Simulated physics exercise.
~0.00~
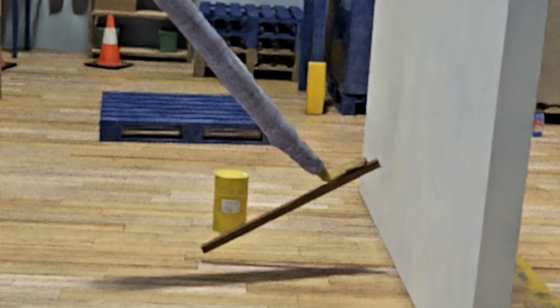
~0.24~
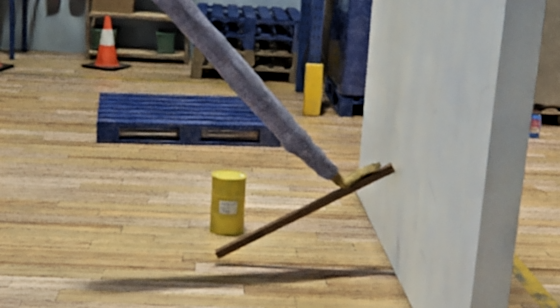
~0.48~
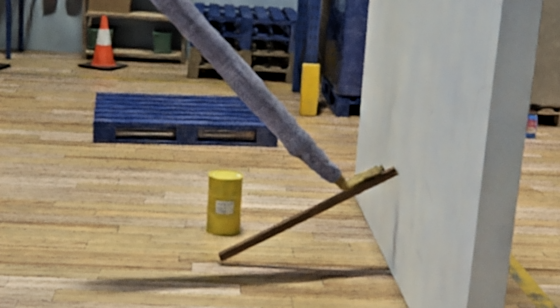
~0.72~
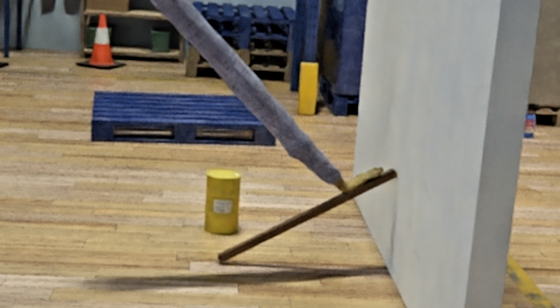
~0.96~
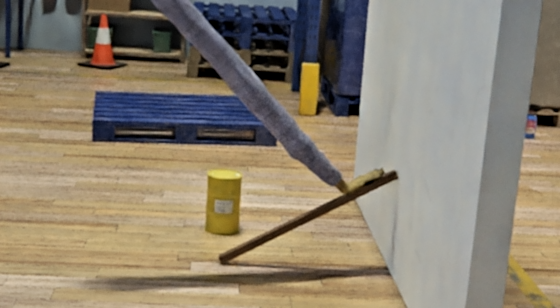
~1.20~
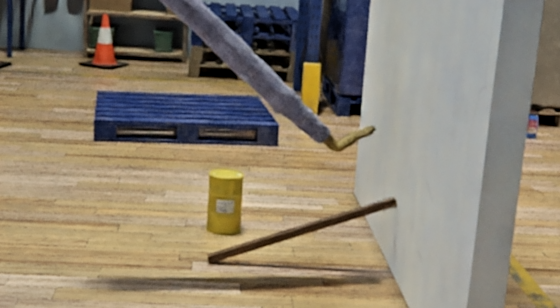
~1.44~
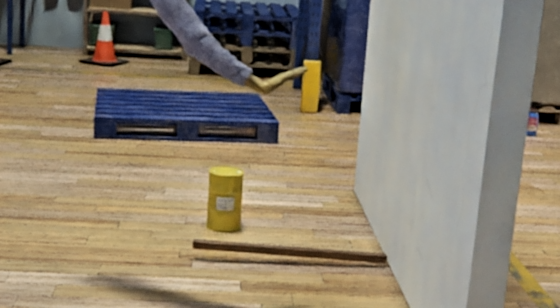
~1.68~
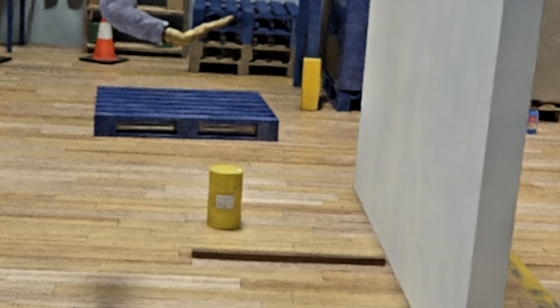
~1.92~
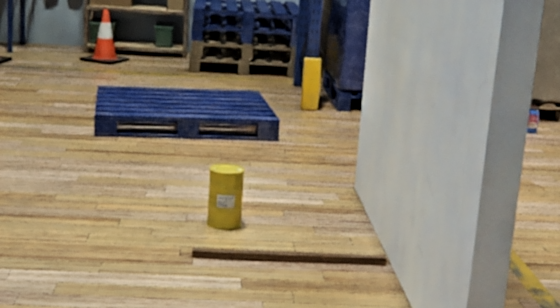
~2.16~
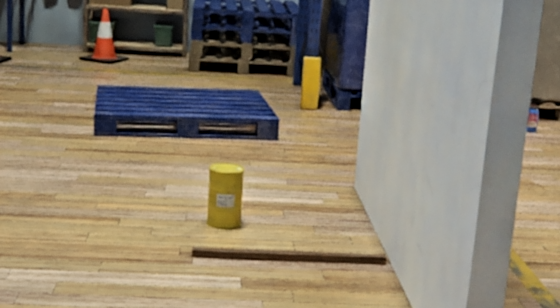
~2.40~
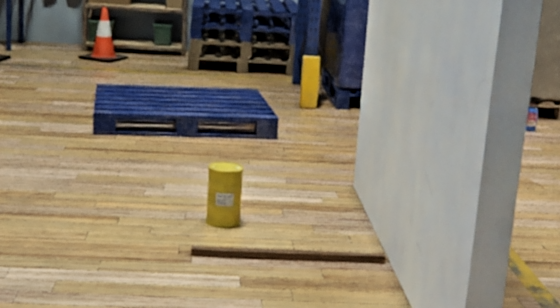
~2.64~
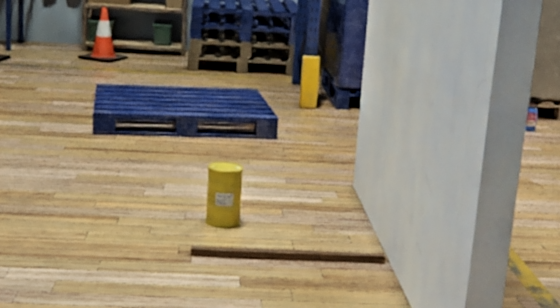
In a storage area with a pale wooden floor, a slightly swaying camera looks across at the side of a bare, light grey wall on the right. A yellow canister stands near the middle, with a blue pallet behind it and an orange cone at the back left. A gloved hand on a grey-sleeved arm holds a brown pole at a slant, moves it right and leans its upper end against the wall. The hand lets go and withdraws toward the upper left. The pole slides down the wall, its foot slipping left, and ends flat on the floor, the canister still upright.
